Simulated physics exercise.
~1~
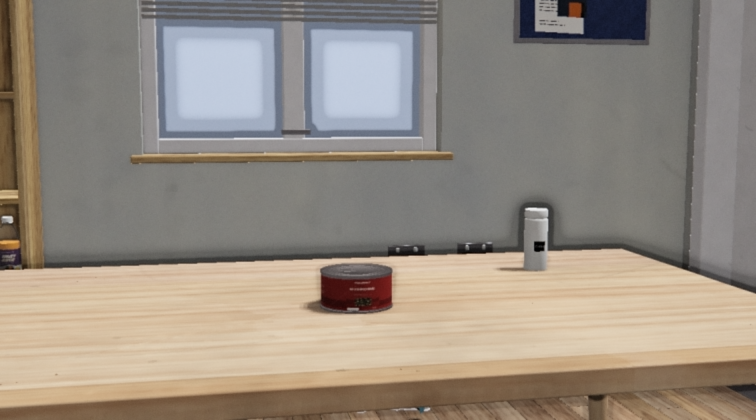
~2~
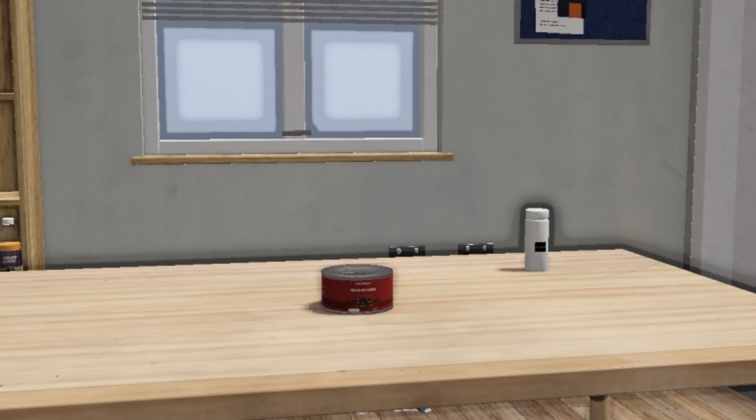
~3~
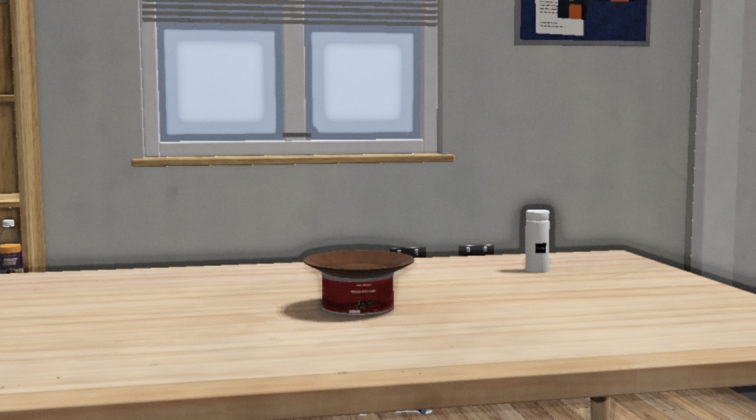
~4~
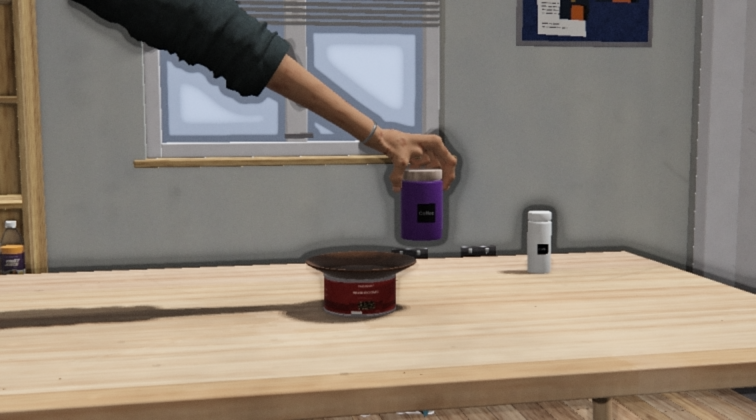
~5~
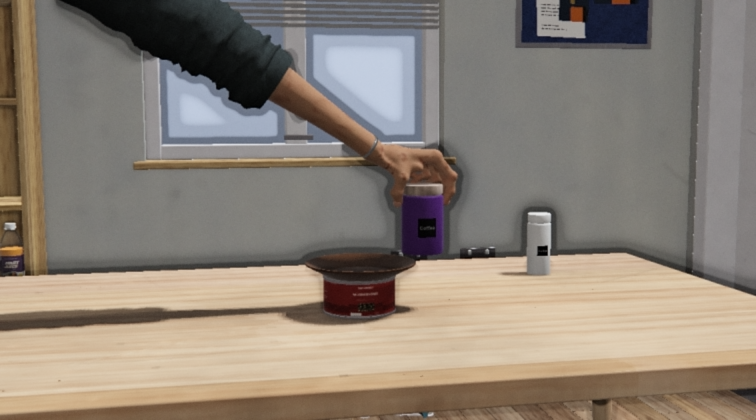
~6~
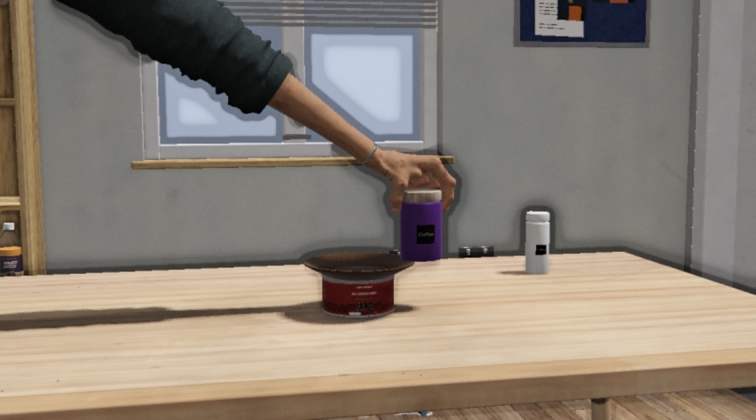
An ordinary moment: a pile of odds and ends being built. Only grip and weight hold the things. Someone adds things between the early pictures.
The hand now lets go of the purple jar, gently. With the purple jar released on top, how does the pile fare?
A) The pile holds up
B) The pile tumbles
B.
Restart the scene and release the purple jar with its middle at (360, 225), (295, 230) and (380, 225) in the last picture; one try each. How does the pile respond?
Attempt one, the pile survives; attempt two, it falls over; attempt three, it survives.
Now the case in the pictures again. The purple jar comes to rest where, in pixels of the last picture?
It finishes at about (485, 286).
Then, 0.30 s on from there, purple jar turned 43° from how it was put near (443, 240).
Then, 0.40 s on from there, purple jar now fallen.
Then, 0.80 s on from there, nothing new.
Then, 2.20 s on from there, purple jar resting near (485, 286).
In the end, fallen, purple jar; the other 3 unmoved. At the end, from the last picture's camera, purple jar near (485, 286). The pile loses its balance.
